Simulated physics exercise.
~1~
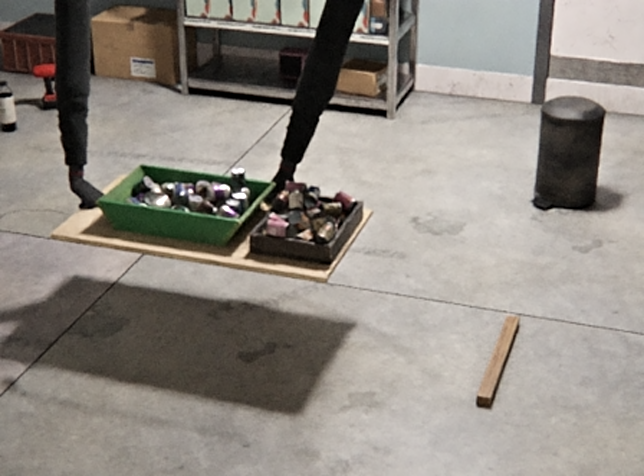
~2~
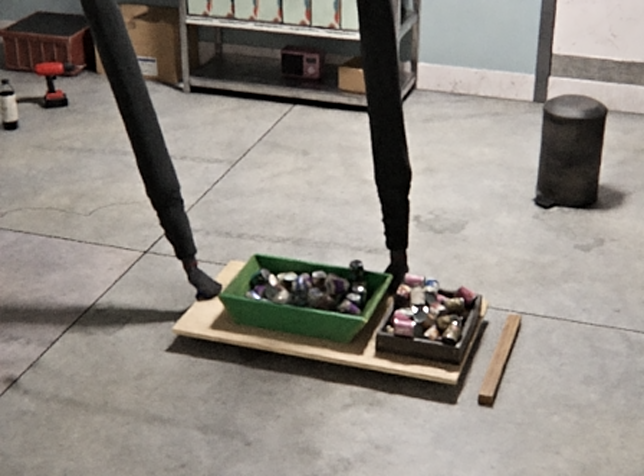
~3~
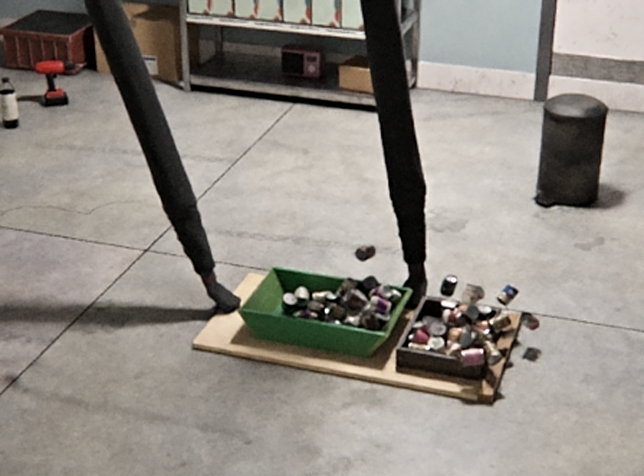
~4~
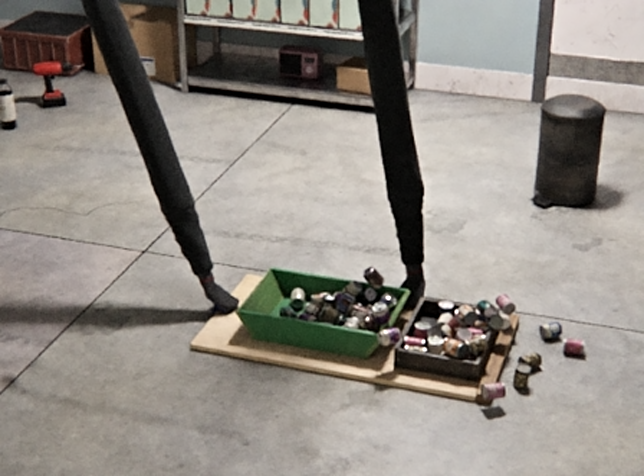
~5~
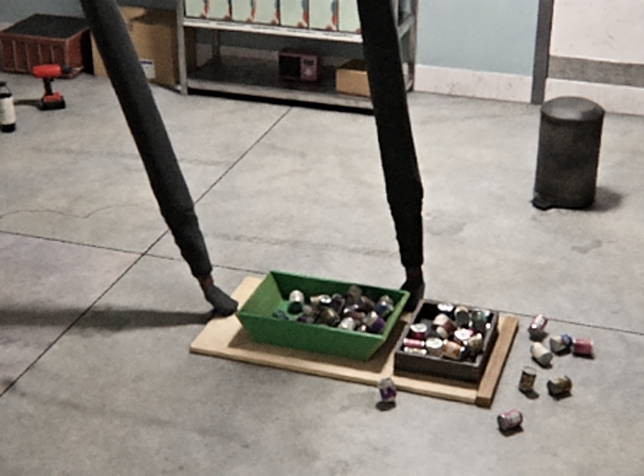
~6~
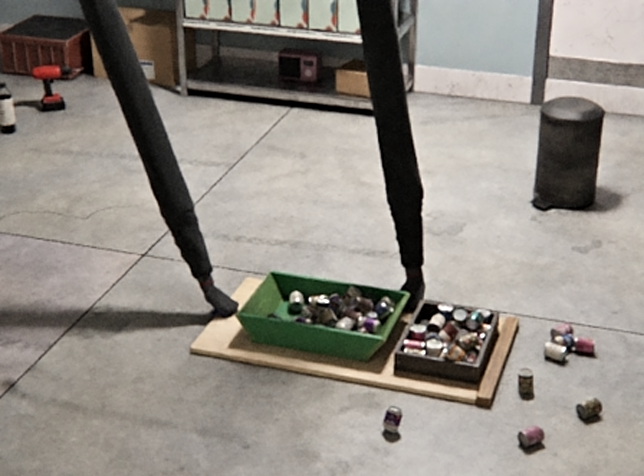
At first, two dark mechanical arms hold a wooden board above a concrete floor, carrying a green basket and a smaller black basket, both filled with little cans. The arms swing the board down and to the right, toward a wooden batten lying on the floor. The board lands against the batten and stops, and cans jump up from both baskets. Several spill over the right side of the black basket, while others drop back in. The loose cans tumble and roll across the floor. Finally, a handful lie scattered beside and before the still board, with most remaining inside the baskets.
